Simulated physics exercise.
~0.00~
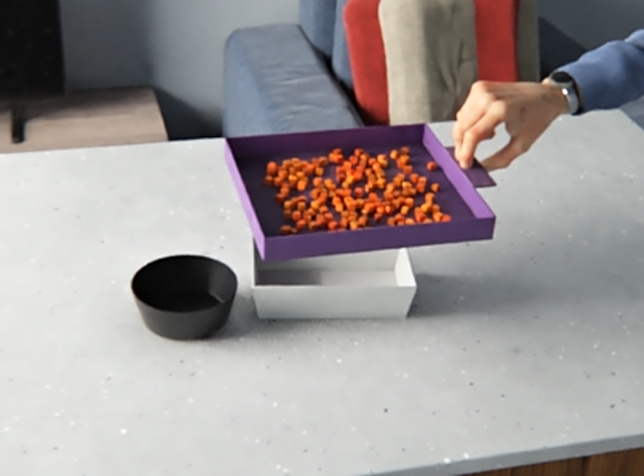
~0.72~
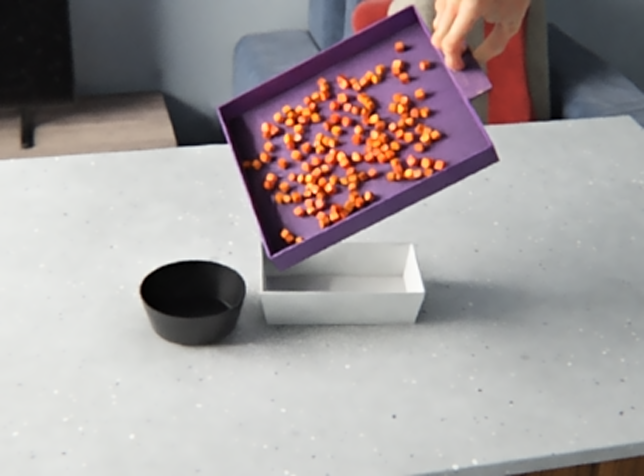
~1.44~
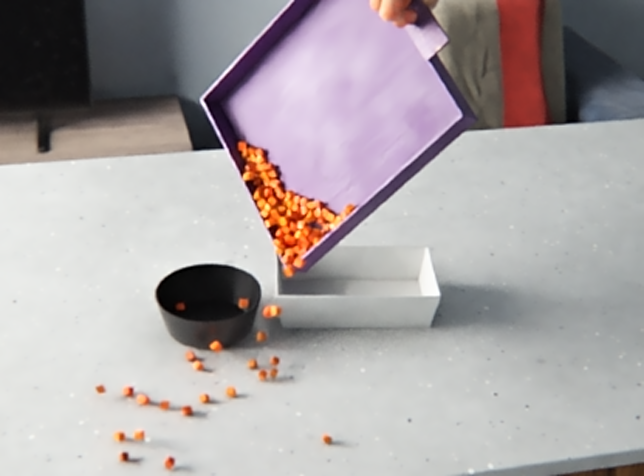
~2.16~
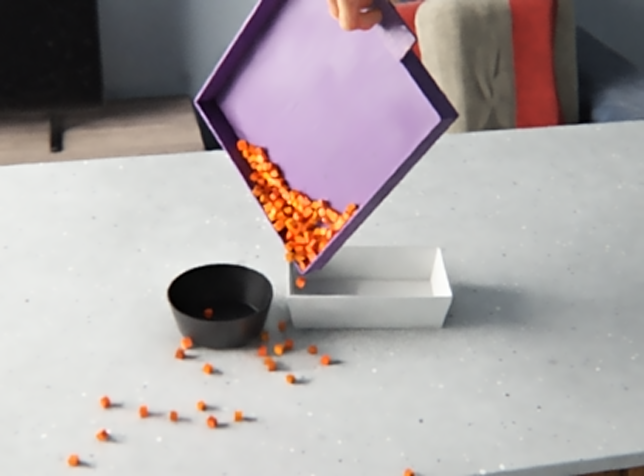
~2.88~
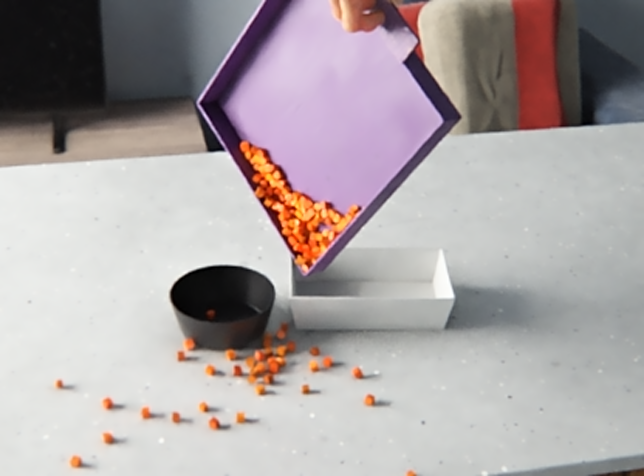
Orange carrot cubes spilled onto the table around a black dish and a white tin as a hand lifted a purple tray and tipped it steeply, then held it there, with most of the cubes still piled in its lower corner.
